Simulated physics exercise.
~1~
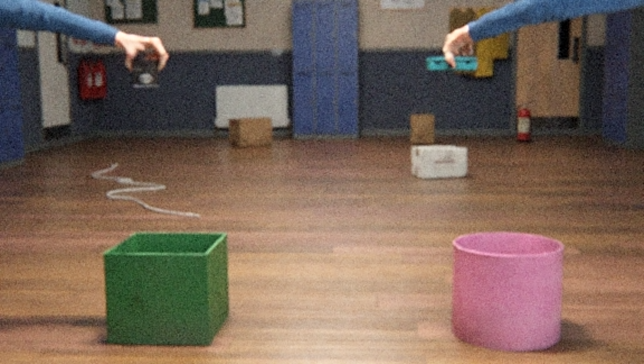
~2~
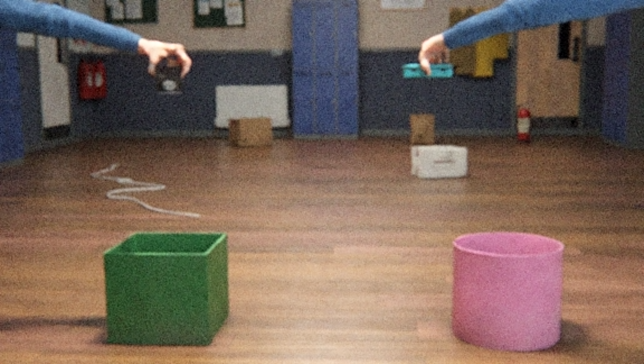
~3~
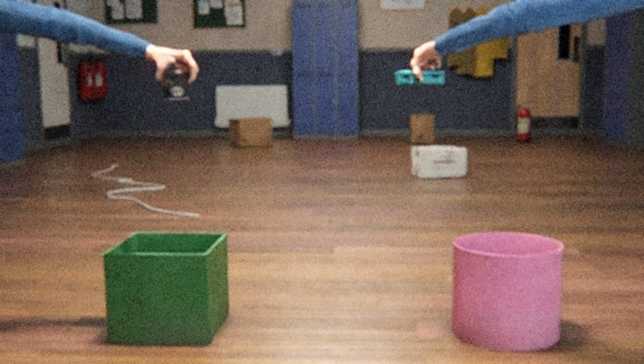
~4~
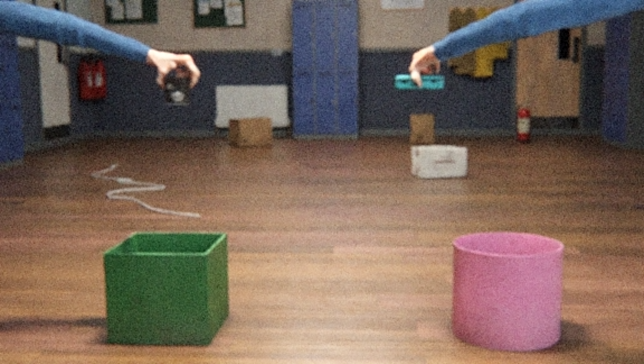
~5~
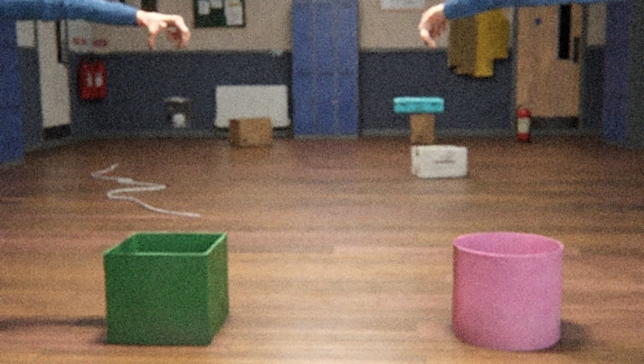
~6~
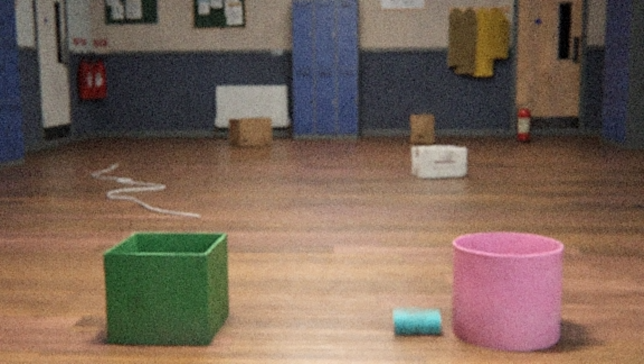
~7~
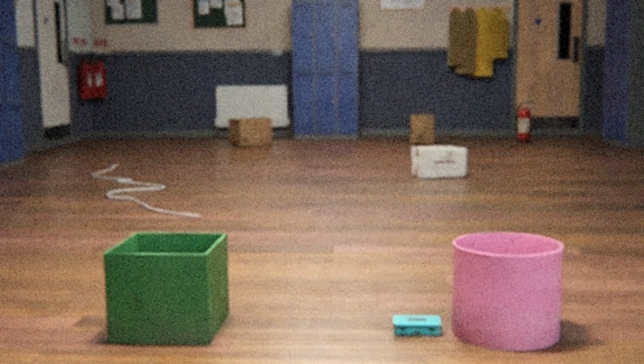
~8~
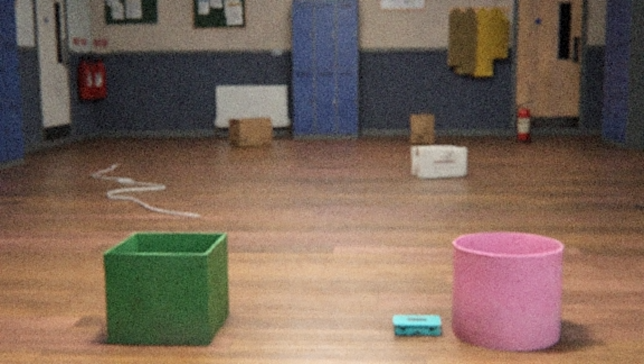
In a hall, two hands releasing a dark object above a green box and a turquoise case that lands beside a pink bin.
